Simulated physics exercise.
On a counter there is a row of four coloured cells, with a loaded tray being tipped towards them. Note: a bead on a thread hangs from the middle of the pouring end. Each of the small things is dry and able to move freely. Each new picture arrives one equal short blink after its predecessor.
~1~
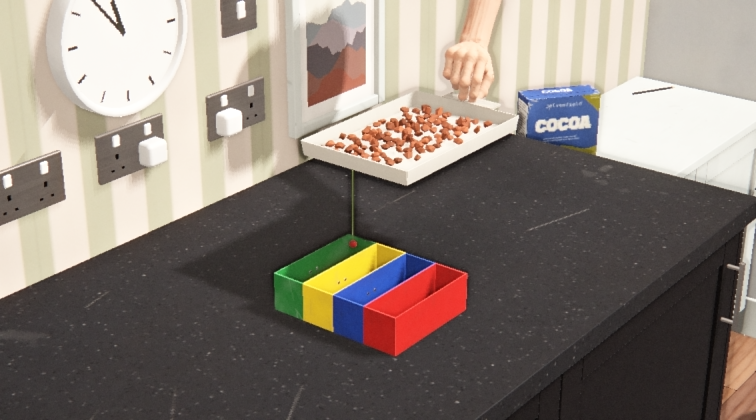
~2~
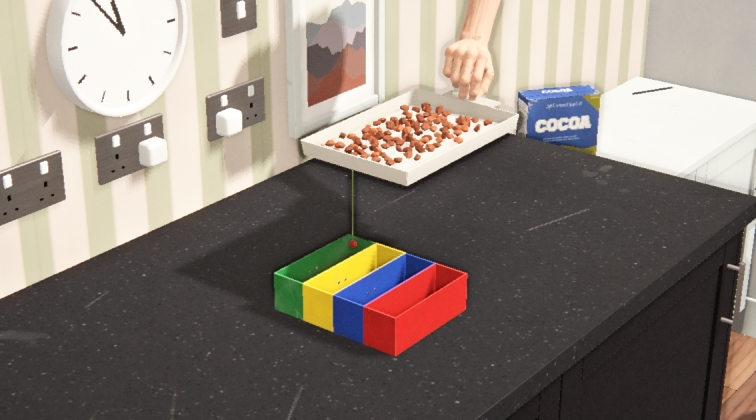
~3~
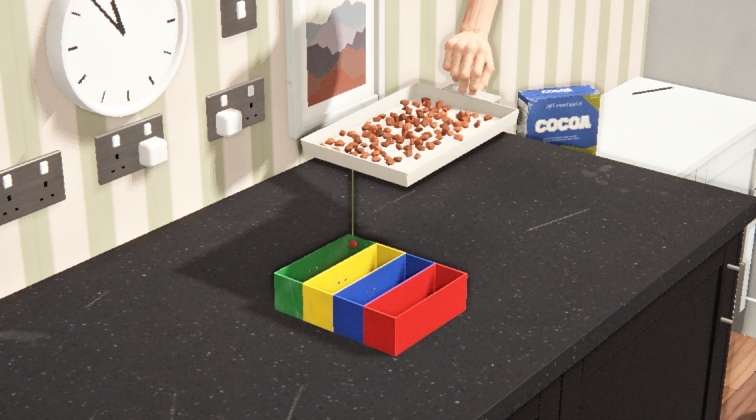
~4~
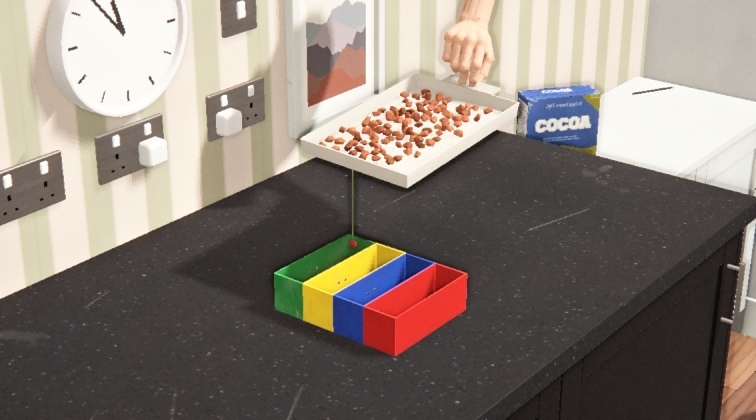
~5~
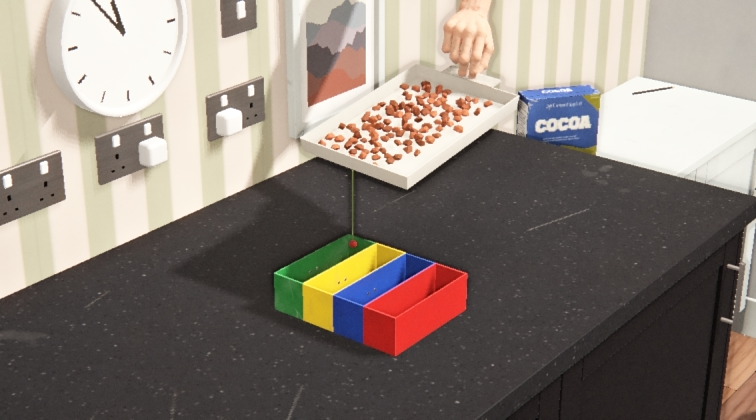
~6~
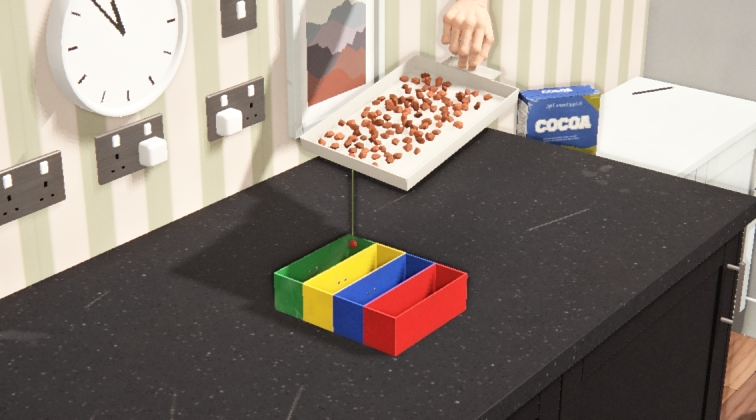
The video shows a hand holding a pale tray of small reddish-brown pieces above green, yellow, blue and red compartments on a dark counter; the tray starts nearly level, then tilts slightly as its far side rises.
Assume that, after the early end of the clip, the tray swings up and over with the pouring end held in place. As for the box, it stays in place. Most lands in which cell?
In the blue cell.
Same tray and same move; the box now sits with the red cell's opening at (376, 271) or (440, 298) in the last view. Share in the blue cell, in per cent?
Close to 10 in a hundred, then close to 20 in a hundred.
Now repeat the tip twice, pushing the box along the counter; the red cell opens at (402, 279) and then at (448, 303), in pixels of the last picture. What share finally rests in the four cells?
100 %, 90 %.
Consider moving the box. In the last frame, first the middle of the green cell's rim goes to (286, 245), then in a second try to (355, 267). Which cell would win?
That red cell first, the yellow cell second.
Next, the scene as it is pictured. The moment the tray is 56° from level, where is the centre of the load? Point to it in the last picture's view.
(385, 155).
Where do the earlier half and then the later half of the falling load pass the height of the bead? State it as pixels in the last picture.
First half (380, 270); second half (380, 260).
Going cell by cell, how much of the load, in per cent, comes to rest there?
The green cell holds about 0 %, the yellow cell about 20 %, the blue cell about 70 % and the red cell about 10 %.
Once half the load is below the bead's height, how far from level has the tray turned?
Approx. reading: About 100°.
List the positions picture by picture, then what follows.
Corners of the pouring end at (304, 140) and (407, 170), level; middle of the load at (405, 134), bits of crushed brick; bead on its thread at (353, 244); green cell at (289, 293); yellow cell at (318, 304); blue cell at (349, 315); red cell at (380, 327), in the first frame.
Corners of the pouring end at (304, 140) and (407, 171), level; middle of the load at (405, 133), in the second frame.
Corners of the pouring end at (304, 139) and (407, 172), tipped barely, lowest at the right corner; middle of the load at (405, 130), in the third frame.
Corners of the pouring end at (303, 138) and (407, 173), tipped a little, lowest at the right corner; middle of the load at (405, 125), in the fourth frame.
Corners of the pouring end at (303, 137) and (406, 175), tipped a little, lowest at the right corner; middle of the load at (405, 121), in the fifth frame.
Corners of the pouring end at (303, 137) and (406, 177), tipped a little, lowest at the right corner; middle of the load at (405, 116); green cell at (289, 293); yellow cell at (318, 304); blue cell at (349, 315); red cell at (380, 327), in the sixth frame.
Soon after the last picture, tray tipped steeply; nearly all on the tray; a stray few falling or outside the box.
A little later, tray tipped right over; about two thirds on the tray; about a quarter in the blue cell; a stray few in the yellow cell; a stray few in the red cell; a small part falling or outside the box.
Later still, tray tipped past a quarter turn; about two thirds in the blue cell; about a quarter in the yellow cell; a small part in the red cell; a stray few in the green cell; a stray few falling or outside the box.
At rest, tray tipped past a quarter turn; about two thirds in the blue cell; about a quarter in the yellow cell; a small part in the red cell; a stray few in the green cell; a stray few outside the box.
